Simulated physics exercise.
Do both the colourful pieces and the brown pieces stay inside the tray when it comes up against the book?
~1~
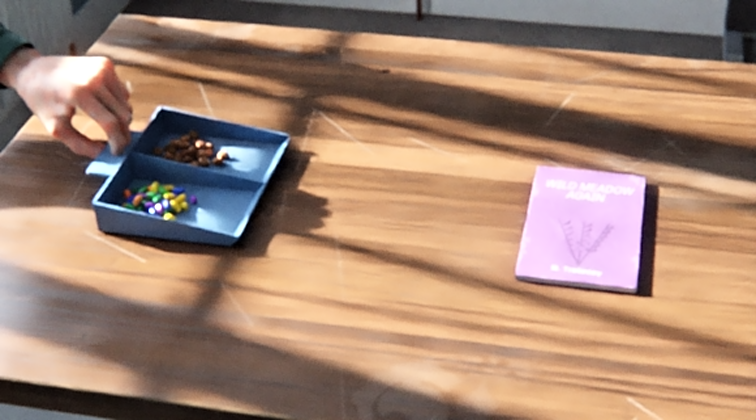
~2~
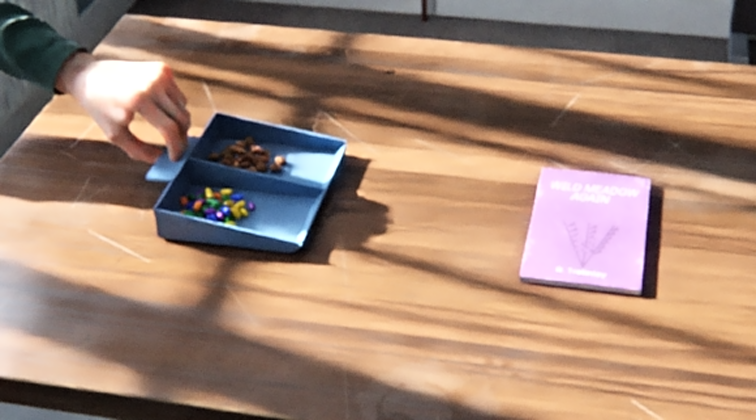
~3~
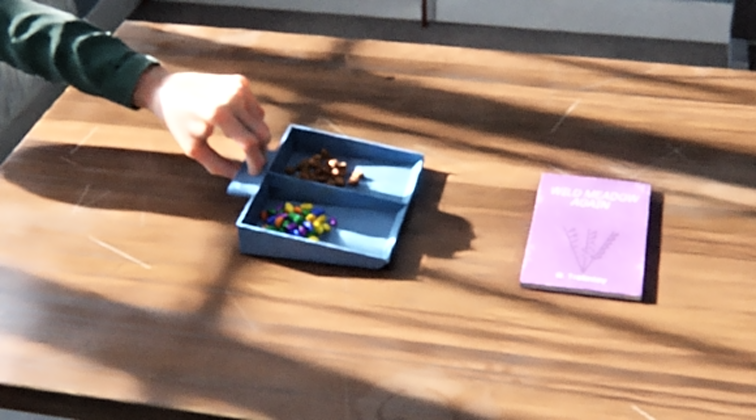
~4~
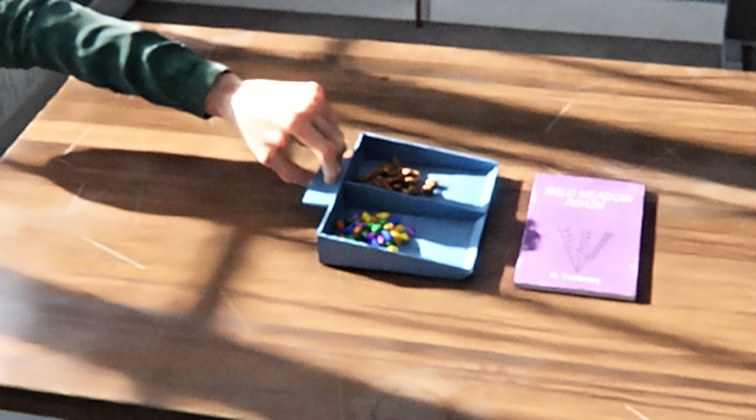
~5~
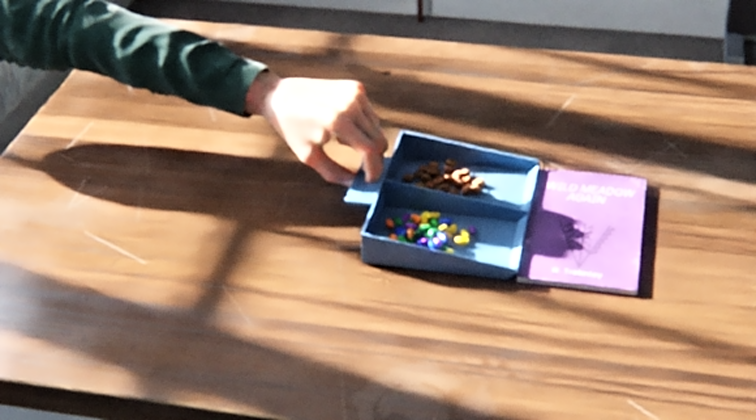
Yes, both batches stay in the tray, with the colourful pieces in the near section and the brown ones in the far section.
To begin with, a hand holds the tab of a blue two-part tray at the left of a wooden table, with small colourful pieces in the near section and brown ones in the far section. A thin pinkish-purple book lies to the right. The hand, its arm in a dark green sleeve, pushes the tray steadily rightward across the table. The tray closes the gap, and its shadow falls over the book's cover. Finally, the tray comes up against the book's left edge and stops, with both batches still inside and the book still in place.
